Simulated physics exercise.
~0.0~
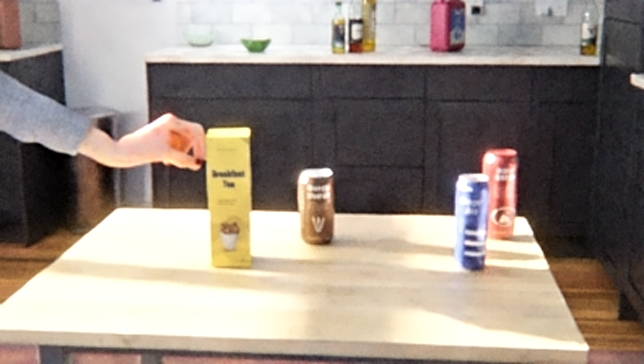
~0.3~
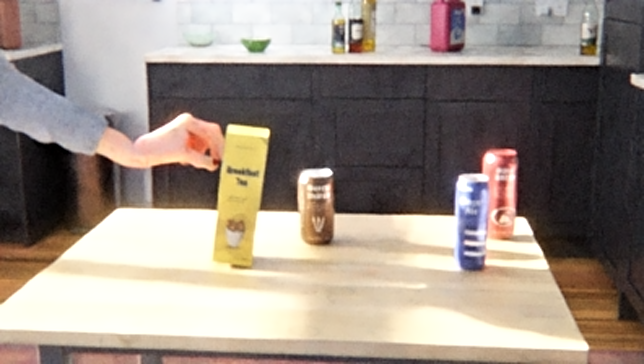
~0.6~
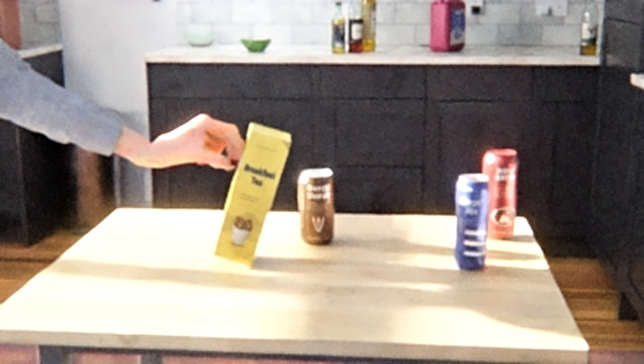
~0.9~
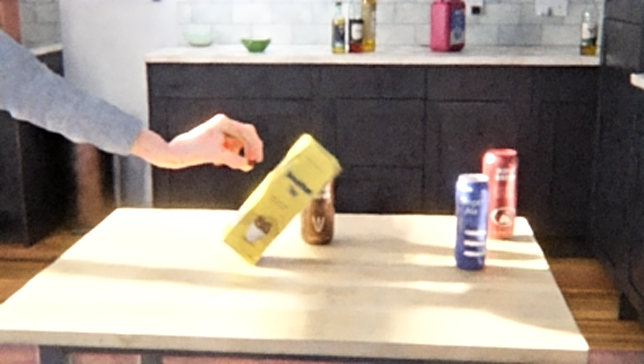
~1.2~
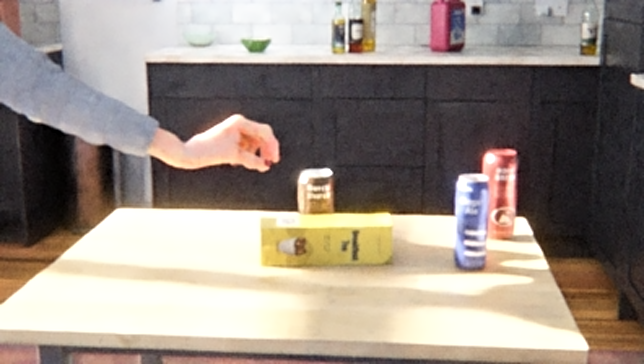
A hand reached in from the left and pushed the top of an upright yellow carton, which leaned further to the right until it toppled onto its side on the table, in front of the brown can, while the blue and red cans stayed standing.
